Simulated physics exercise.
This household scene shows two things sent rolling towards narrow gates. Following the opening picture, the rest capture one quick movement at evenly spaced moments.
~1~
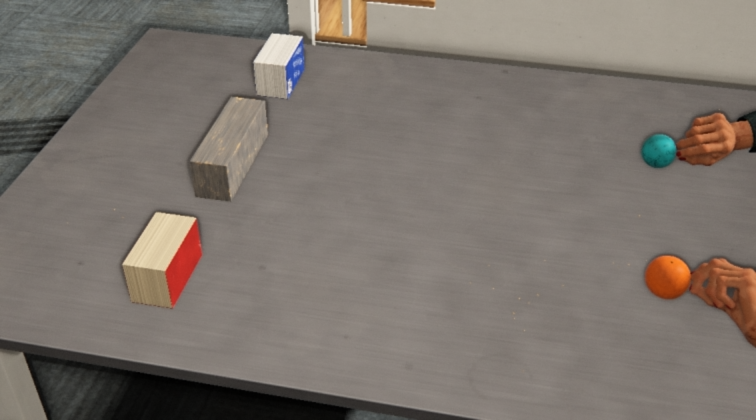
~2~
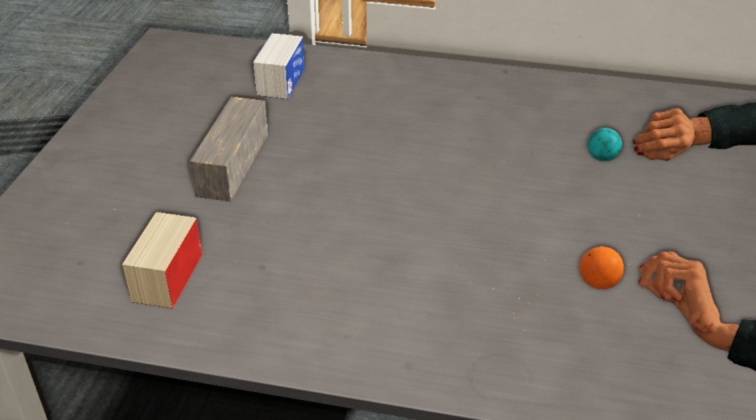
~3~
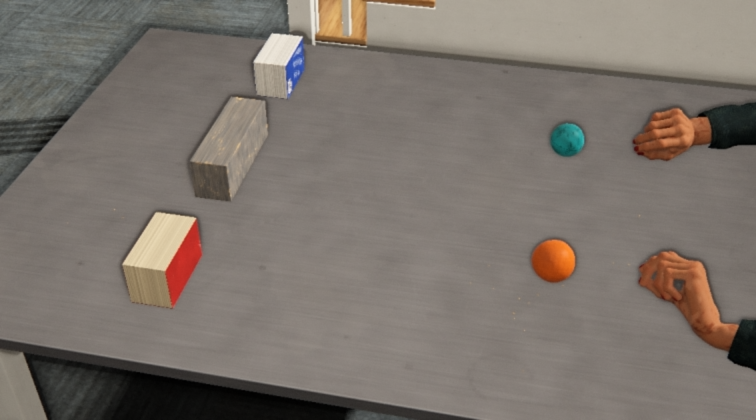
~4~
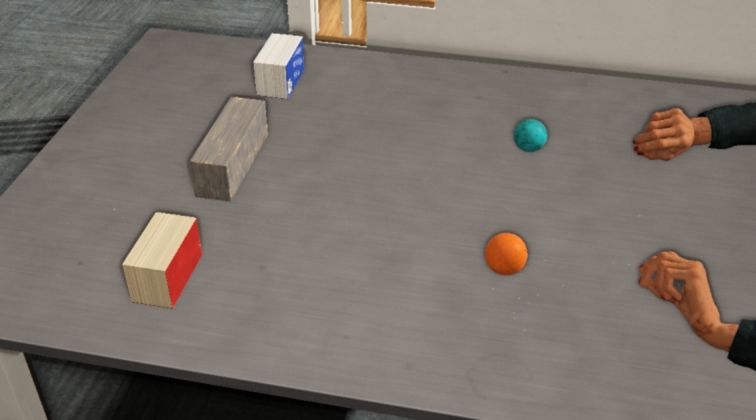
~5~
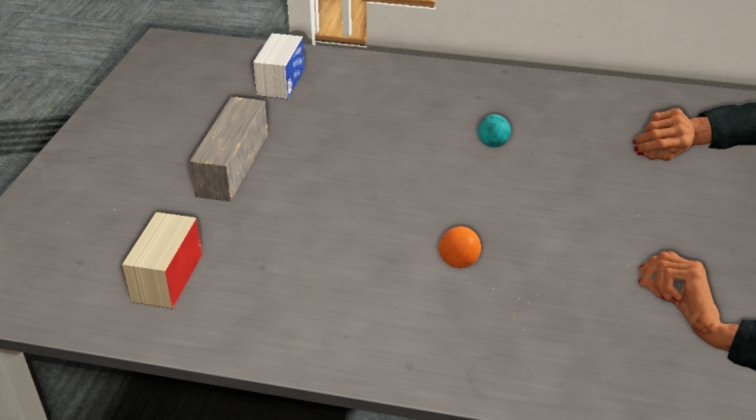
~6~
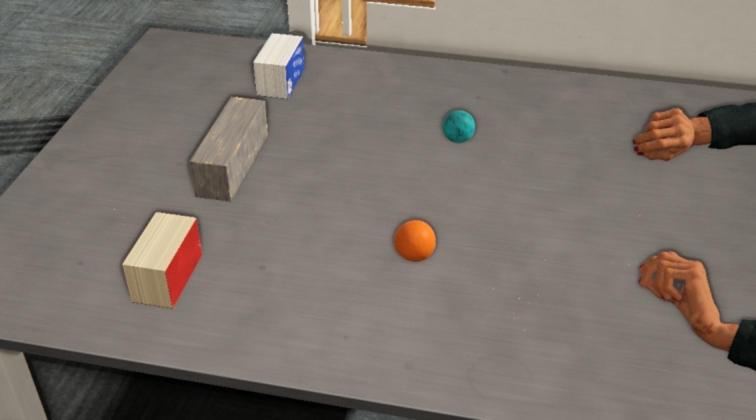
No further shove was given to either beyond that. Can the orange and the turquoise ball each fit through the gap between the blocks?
My guess is the orange goes right through. My guess is the turquoise ball goes right through.
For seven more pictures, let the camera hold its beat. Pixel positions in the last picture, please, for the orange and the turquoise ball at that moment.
In the order asked: (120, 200), then (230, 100).
Then, 0.62 s later than the last frame, orange heading on; turquoise ball heading on near (126, 86).
When it is over, the orange rolls through; the turquoise ball rolls through.
